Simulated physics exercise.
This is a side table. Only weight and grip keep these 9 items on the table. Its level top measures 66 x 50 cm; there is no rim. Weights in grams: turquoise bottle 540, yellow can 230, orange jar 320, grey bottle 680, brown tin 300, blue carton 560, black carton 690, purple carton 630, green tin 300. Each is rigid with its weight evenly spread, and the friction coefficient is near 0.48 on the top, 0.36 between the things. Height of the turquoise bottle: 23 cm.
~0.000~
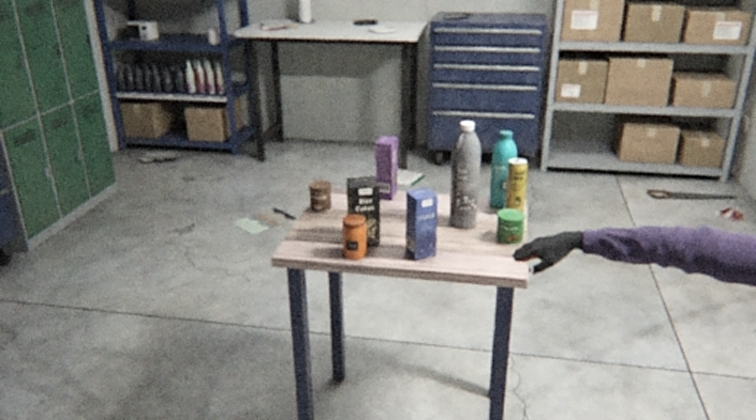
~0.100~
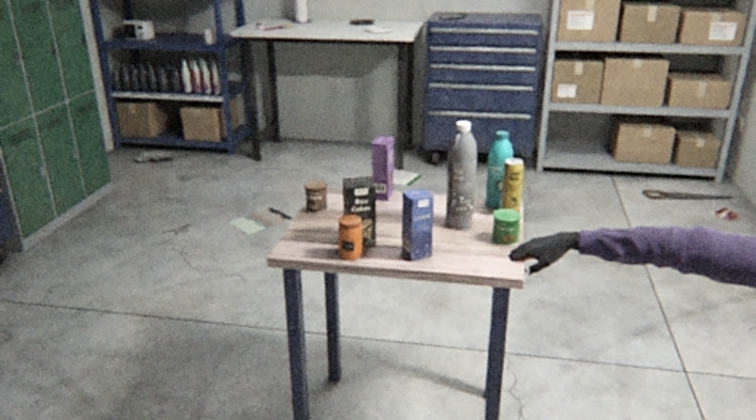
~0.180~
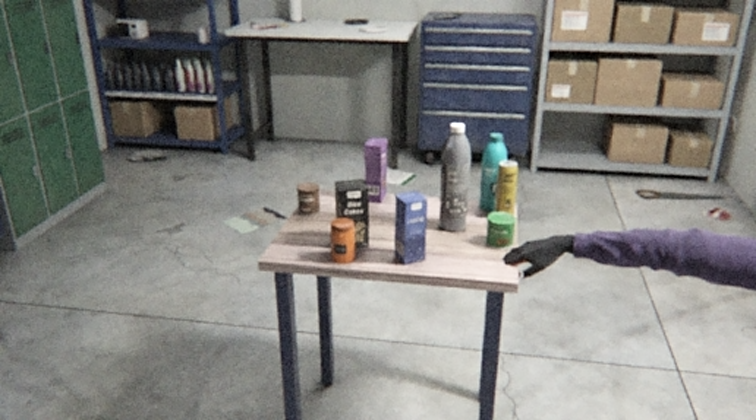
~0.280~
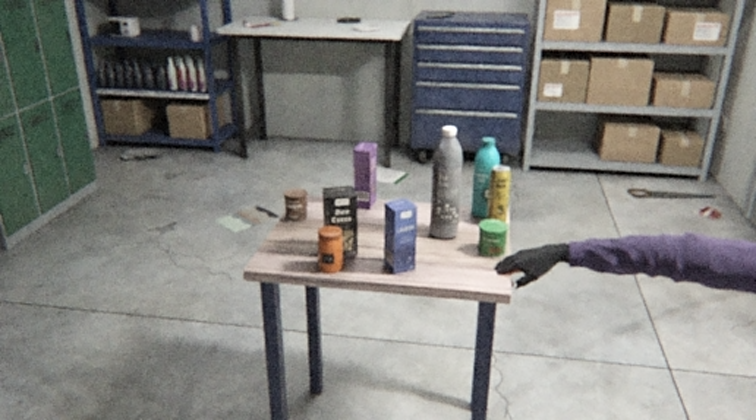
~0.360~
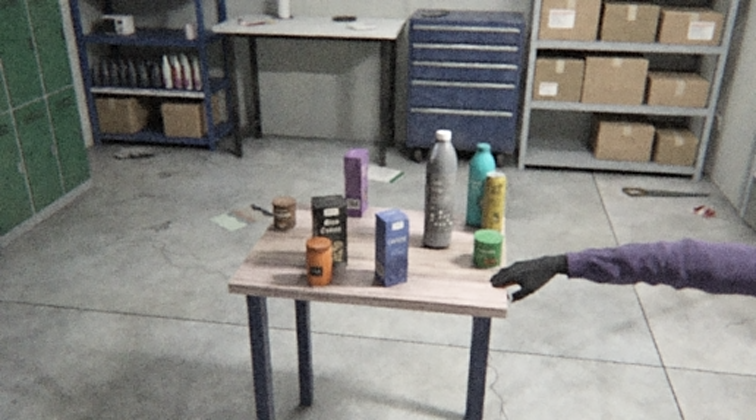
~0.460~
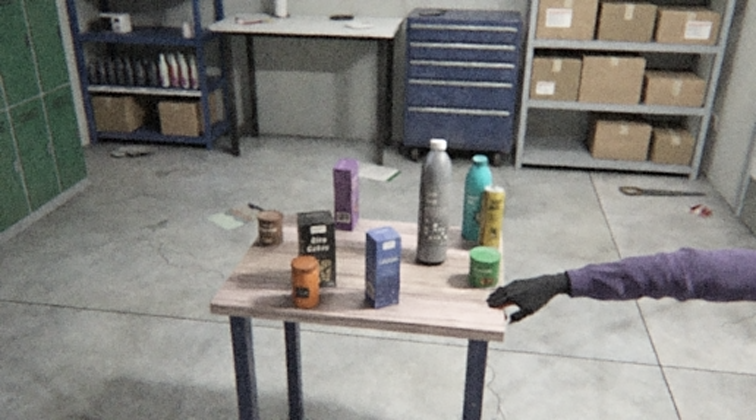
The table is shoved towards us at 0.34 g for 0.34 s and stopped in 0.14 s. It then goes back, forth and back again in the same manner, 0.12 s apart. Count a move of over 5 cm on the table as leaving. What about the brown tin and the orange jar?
The brown tin holds its spot; the orange jar gets shifted.
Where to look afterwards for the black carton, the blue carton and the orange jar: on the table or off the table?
The black carton ends on the table; the blue carton finishes off the table; the orange jar finishes off the table.
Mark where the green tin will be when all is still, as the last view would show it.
At about (483, 234).
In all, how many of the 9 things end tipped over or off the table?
That comes to 7.
After 0.96 s, table along by 12 cm; yellow can, orange jar and blue carton now off the table; brown tin moved 6 cm near (279, 216); turquoise bottle on its side.
After 1.66 s, table along by 25 cm; turquoise bottle on its side; grey bottle on its side; purple carton on its side.
In the end (3.2 s), off the table, yellow can, orange jar and blue carton; toppled on the table, turquoise bottle, grey bottle, black carton and purple carton; not toppled but over 5 cm from the start, green tin; the last one under 5 cm from the start. In the last view, brown tin near (296, 190).
